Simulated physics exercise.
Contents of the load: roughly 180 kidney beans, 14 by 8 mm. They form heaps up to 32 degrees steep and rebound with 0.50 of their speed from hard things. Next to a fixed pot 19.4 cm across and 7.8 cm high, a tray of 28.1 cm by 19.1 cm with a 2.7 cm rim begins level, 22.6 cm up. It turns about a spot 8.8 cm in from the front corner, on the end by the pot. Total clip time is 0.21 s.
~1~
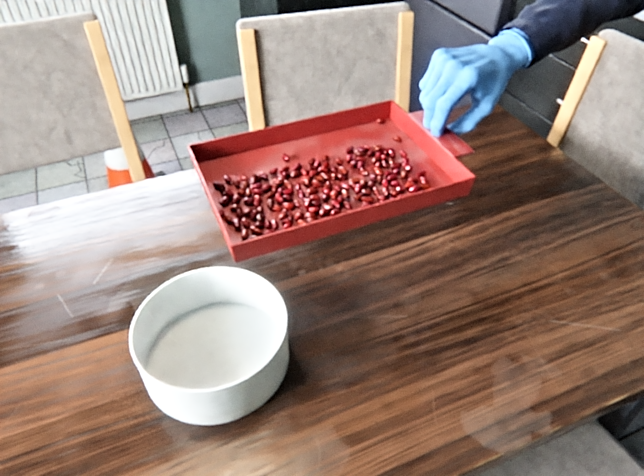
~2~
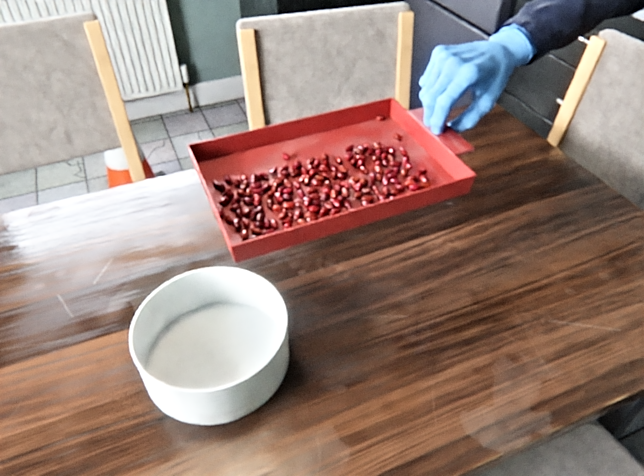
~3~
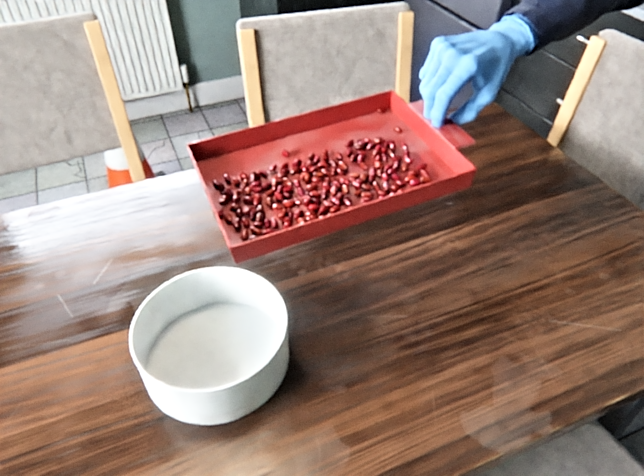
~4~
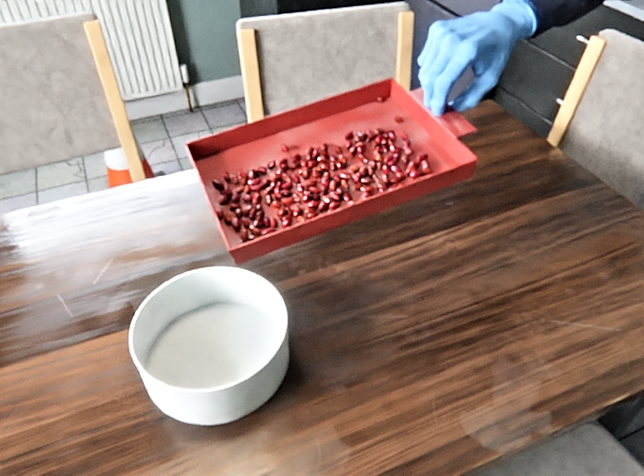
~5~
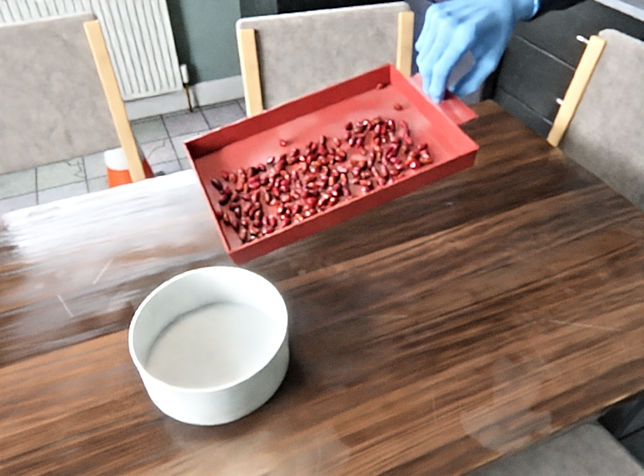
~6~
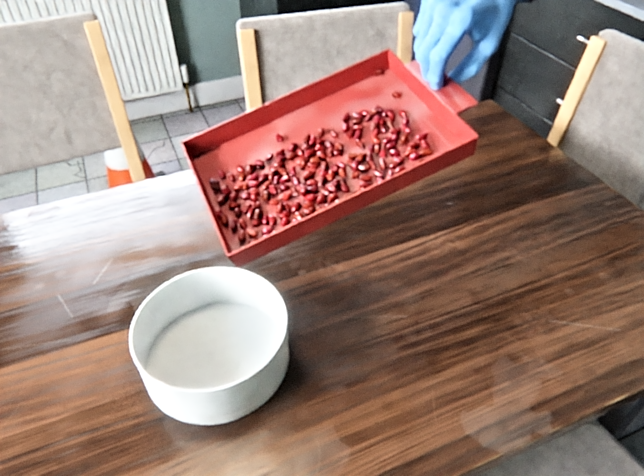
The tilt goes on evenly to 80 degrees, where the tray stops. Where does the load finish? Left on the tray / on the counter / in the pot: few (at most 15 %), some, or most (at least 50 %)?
Left on the tray: Some; counter: Few; pot: Most.
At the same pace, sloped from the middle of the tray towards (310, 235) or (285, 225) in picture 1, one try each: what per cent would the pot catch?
55 and 70 %.
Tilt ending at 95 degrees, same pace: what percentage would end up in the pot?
Estimate: Roughly 90 percent.
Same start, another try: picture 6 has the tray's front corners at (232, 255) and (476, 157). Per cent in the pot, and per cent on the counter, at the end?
In the pot: 70 per cent; on the counter: 10 per cent.
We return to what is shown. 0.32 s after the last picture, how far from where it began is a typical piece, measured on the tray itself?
Displacement on the tray: About 5 cm.
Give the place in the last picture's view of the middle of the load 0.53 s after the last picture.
(235, 222), roughly.
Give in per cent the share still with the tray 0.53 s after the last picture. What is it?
Close to 100 in a hundred parts of the load.
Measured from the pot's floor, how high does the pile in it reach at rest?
I'd say near 1.5 centimetres.
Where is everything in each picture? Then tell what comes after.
In the first picture, tray tilt 0 degrees, front corners at (233, 243) and (472, 176); middle of the pieces at (326, 191); pot at (209, 323).
In the second picture, tray tilt 1 degrees, front corners at (233, 244) and (472, 174); middle of the pieces at (326, 190).
In the third picture, tray tilt 3 degrees, front corners at (232, 245) and (473, 168); middle of the pieces at (326, 187).
In the fourth picture, tray tilt 7 degrees, front corners at (231, 247) and (474, 158), lowest corner left front; middle of the pieces at (325, 183).
In the fifth picture, tray tilt 11 degrees, front corners at (230, 250) and (475, 147), lowest corner left front; middle of the pieces at (324, 177).
In the sixth picture, tray tilt 15 degrees, front corners at (229, 253) and (475, 136), lowest corner left front; middle of the pieces at (323, 173); pot at (209, 323).
Then, 0.32 s after the last picture, tilt 47 degrees; the tray holds 100 %, the pot 0 %.
Then, 0.53 s after the last picture, tilt 68 degrees; the tray holds 100 %, the pot 0 %.
Then, 0.86 s after the last picture, tilt 80 degrees; the tray holds 50 %, the pot 35 %.
In the end, tray 40 %, counter 5 %, pot 55 %.
